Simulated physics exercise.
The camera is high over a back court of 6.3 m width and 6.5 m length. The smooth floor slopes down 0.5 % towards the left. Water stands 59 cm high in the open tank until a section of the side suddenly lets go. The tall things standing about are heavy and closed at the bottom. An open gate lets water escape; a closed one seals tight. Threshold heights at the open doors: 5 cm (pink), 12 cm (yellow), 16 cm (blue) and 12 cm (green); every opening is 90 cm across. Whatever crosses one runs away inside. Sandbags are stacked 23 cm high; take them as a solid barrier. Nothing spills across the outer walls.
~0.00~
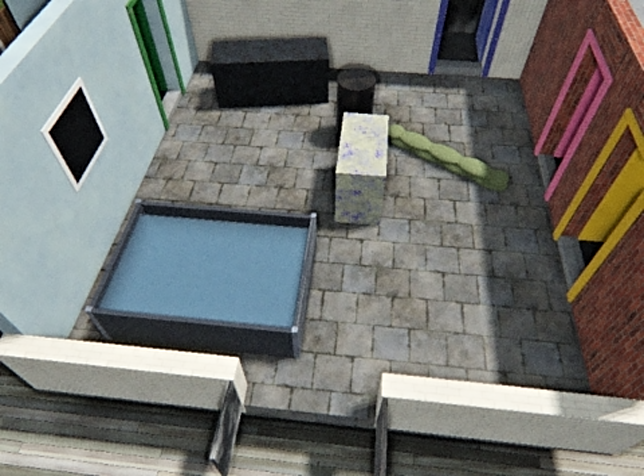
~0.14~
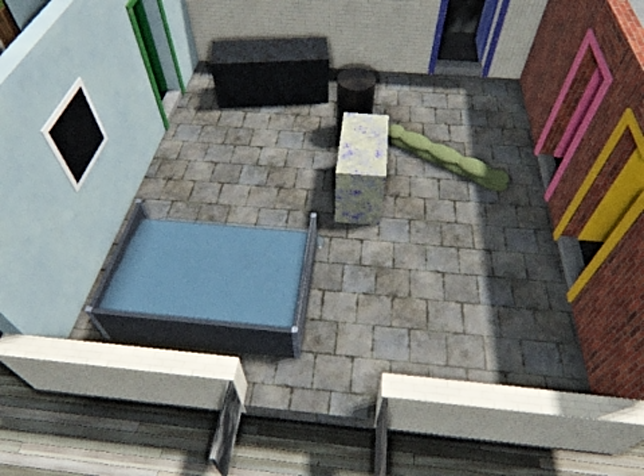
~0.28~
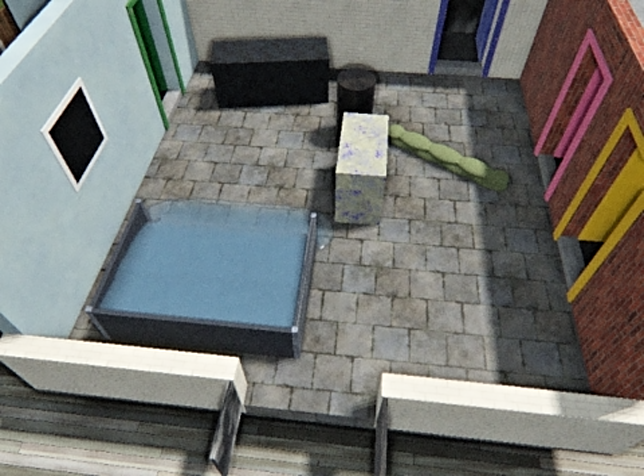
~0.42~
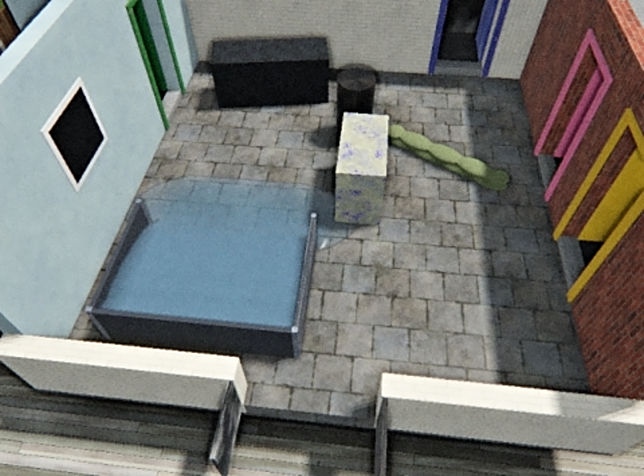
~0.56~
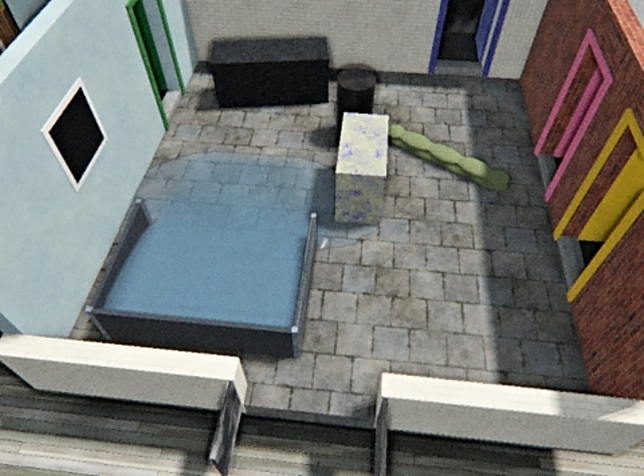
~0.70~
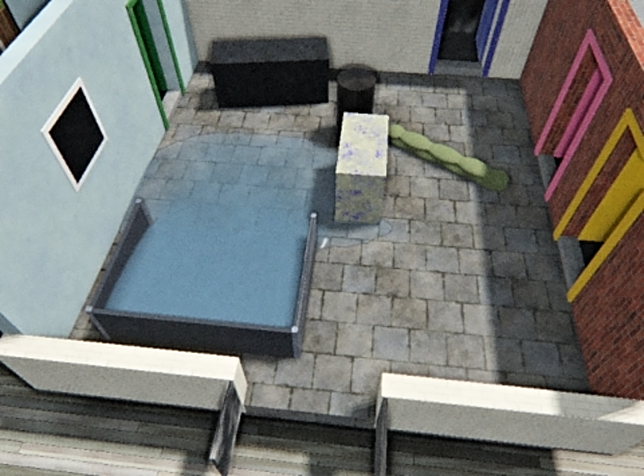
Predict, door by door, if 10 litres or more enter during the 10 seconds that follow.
Within that time: At the pink door it passes the limit; at the yellow door it stays under the limit; at the blue door it stays under the limit; at the green door it exceeds the limit.
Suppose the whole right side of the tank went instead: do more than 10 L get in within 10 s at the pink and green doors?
Against that limit: Pink past it, green under.
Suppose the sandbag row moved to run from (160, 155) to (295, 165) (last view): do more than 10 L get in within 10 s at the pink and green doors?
Against that limit: Pink not over, green under.
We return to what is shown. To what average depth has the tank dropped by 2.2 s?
About 15 cm.
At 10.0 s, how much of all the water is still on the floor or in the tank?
Some 94 per cent remains.
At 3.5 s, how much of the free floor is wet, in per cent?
Some 60 per cent of it.
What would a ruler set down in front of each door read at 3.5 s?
Depths in cm: Pink 0, yellow 0, blue 8, green 20.
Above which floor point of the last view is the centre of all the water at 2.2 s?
At about (250, 169).
After 1.4 s water covers 30 % of the floor and is deepest (39 cm) near (317, 107); pink door not reached, yellow door not reached, blue door not reached, green door 8 cm at the sill, 0 L in.
After 2.2 s water covers 40 % of the floor and is deepest (38 cm) near (200, 61); pink door not reached, yellow door not reached, blue door not reached, green door 17 cm at the sill, 1 L in.
After 3.5 s water covers 60 % of the floor and is deepest (26 cm) near (197, 66); pink door not reached, yellow door not reached, blue door 8 cm at the sill, 0 L in, green door 20 cm at the sill, 47 L in.
After 6.0 s water covers 75 % of the floor and is deepest (16 cm) near (473, 76); pink door 6 cm at the sill, 0 L in, yellow door 5 cm at the sill, 0 L in, blue door 9 cm at the sill, 0 L in, green door 11 cm at the sill, 68 L in.
After 10.0 s water covers 95 % of the floor and is deepest (11 cm) near (397, 77); pink door 7 cm at the sill, 27 L in, yellow door 2 cm at the sill, 0 L in, blue door 8 cm at the sill, 0 L in, green door 7 cm at the sill, 68 L in.
